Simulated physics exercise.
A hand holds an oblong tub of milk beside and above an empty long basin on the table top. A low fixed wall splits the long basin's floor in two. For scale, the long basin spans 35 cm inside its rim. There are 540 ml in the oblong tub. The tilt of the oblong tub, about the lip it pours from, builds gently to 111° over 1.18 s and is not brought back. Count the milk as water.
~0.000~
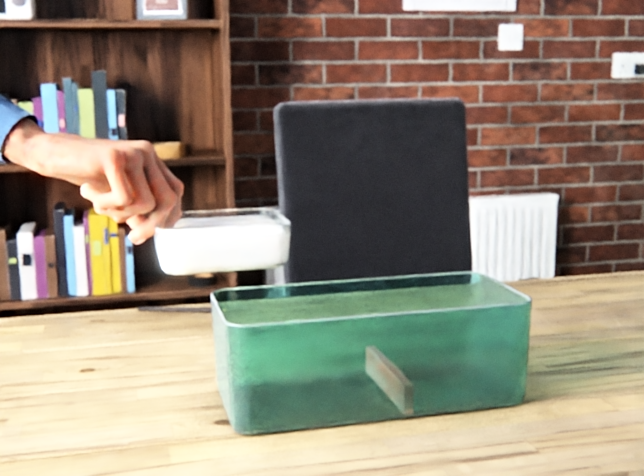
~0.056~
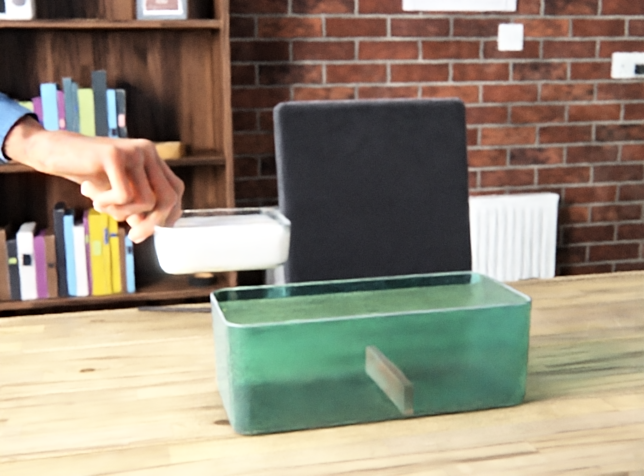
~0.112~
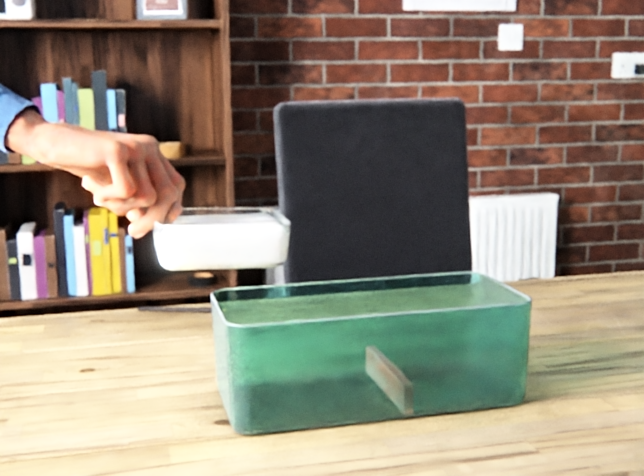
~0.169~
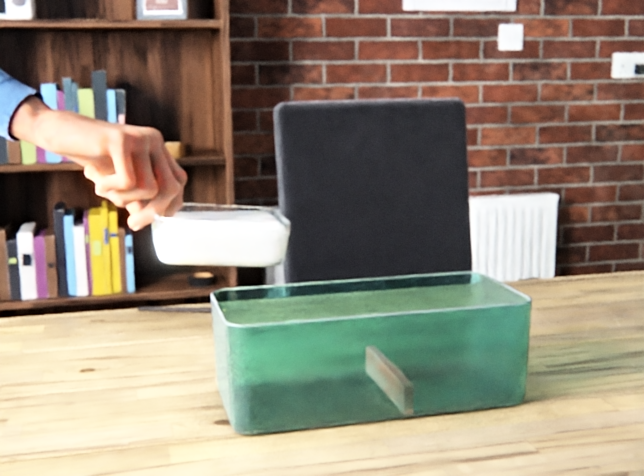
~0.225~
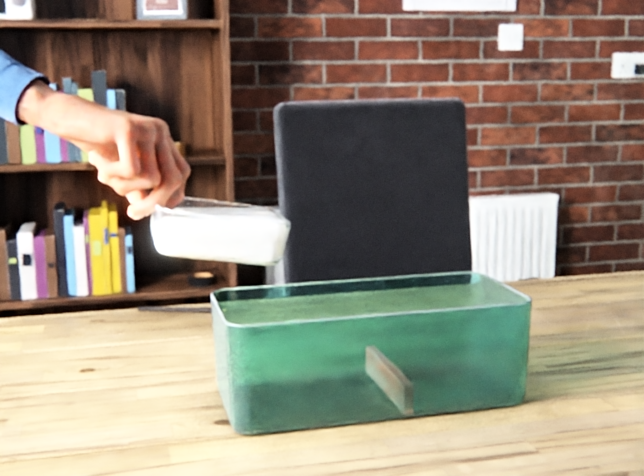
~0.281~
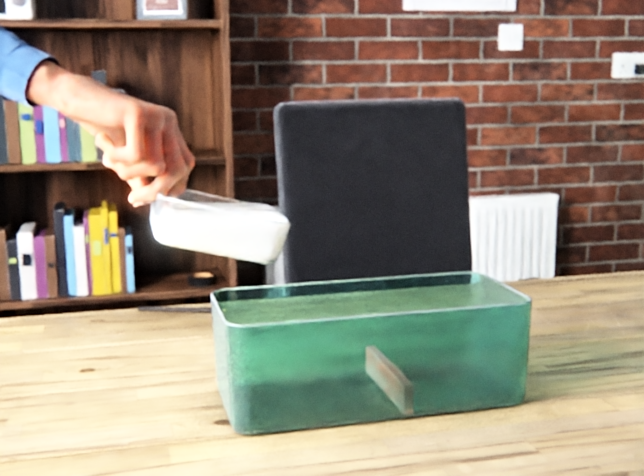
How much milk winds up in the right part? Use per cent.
About 17 per cent.
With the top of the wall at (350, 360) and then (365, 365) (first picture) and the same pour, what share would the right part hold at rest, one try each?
First 70, then 55 per cent.
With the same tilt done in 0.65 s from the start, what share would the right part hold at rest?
Then about 45 per cent.
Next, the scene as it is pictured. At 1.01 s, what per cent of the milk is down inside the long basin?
Near 94 in a hundred.
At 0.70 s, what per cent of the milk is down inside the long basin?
About 38 per cent.
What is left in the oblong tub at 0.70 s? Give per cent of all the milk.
Near 18 in a hundred.
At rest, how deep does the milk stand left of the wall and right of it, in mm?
Left about 16 mm, right about 4 mm.
After 0.70 s the tilt is 72° and 18 per cent is still to pour, 37 is left of the wall and 1 right of it.
After 1.01 s the tilt is 105° and 2 per cent is still to pour, 81 is left of the wall and 12 right of it.
After 1.33 s the tilt is 111° and 0 per cent is still to pour, 84 is left of the wall and 15 right of it.
After 1.68 s the tilt is 111° and 0 per cent is still to pour, 82 is left of the wall and 17 right of it.
In the end 82 per cent lies left of the wall, 17 right of it and 2 outside.
